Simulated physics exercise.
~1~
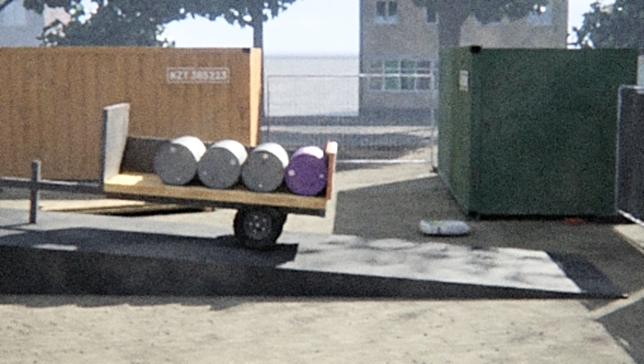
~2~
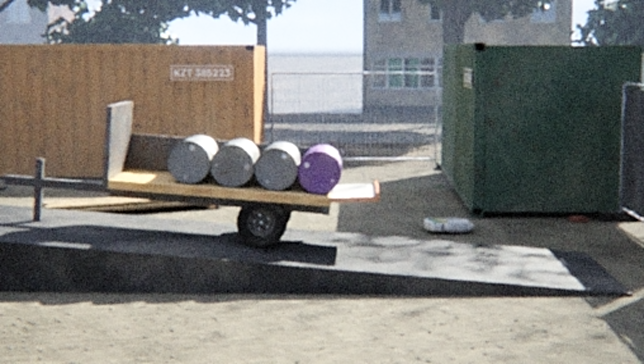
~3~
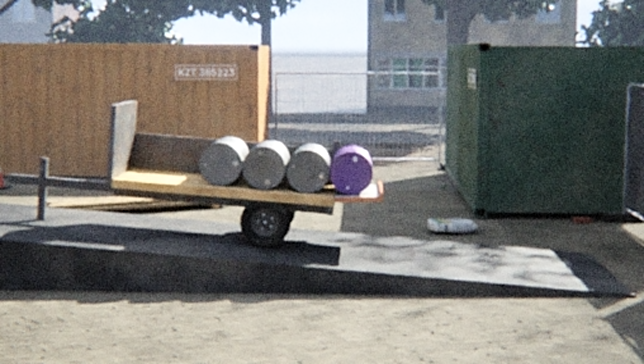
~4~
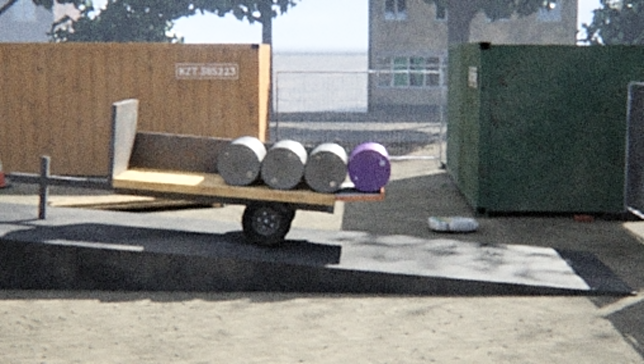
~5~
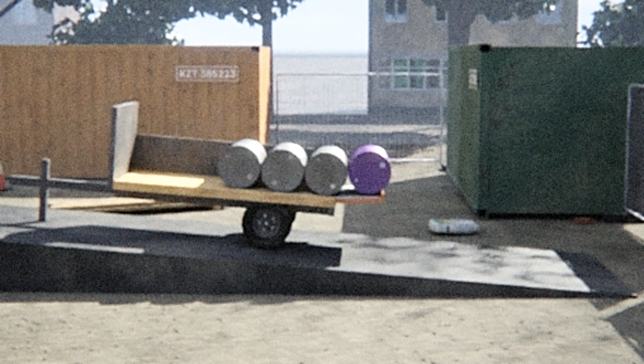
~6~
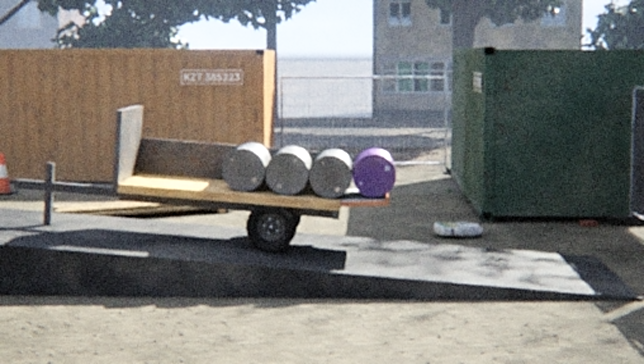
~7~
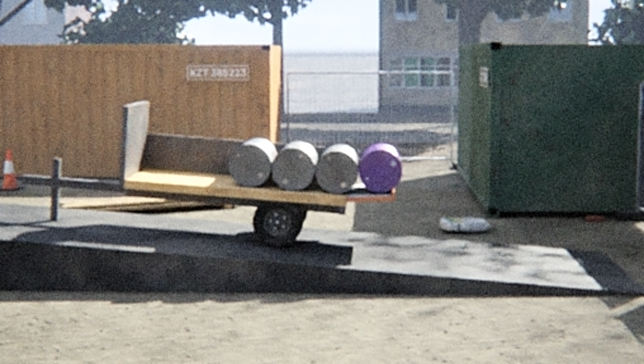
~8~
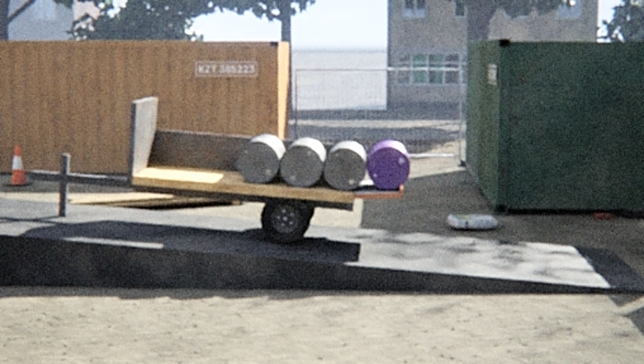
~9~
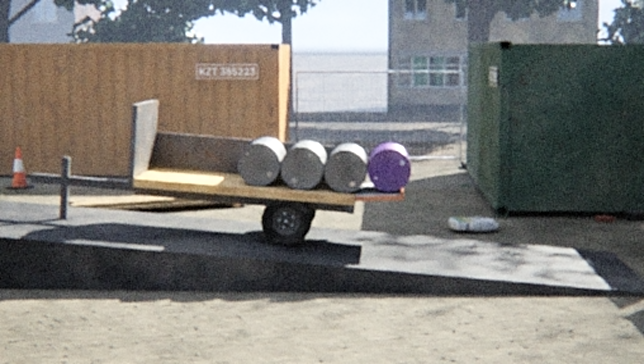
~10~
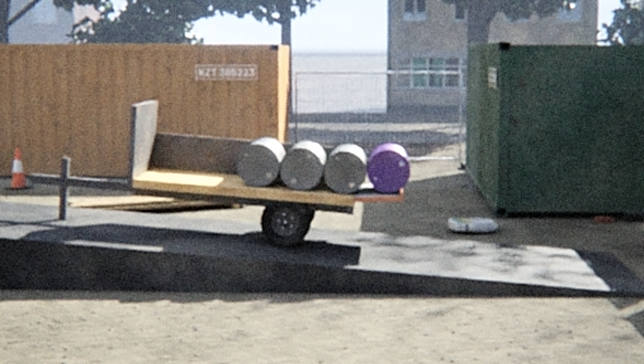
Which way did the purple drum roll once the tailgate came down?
It rolled to the right, out onto the lowered tailgate.
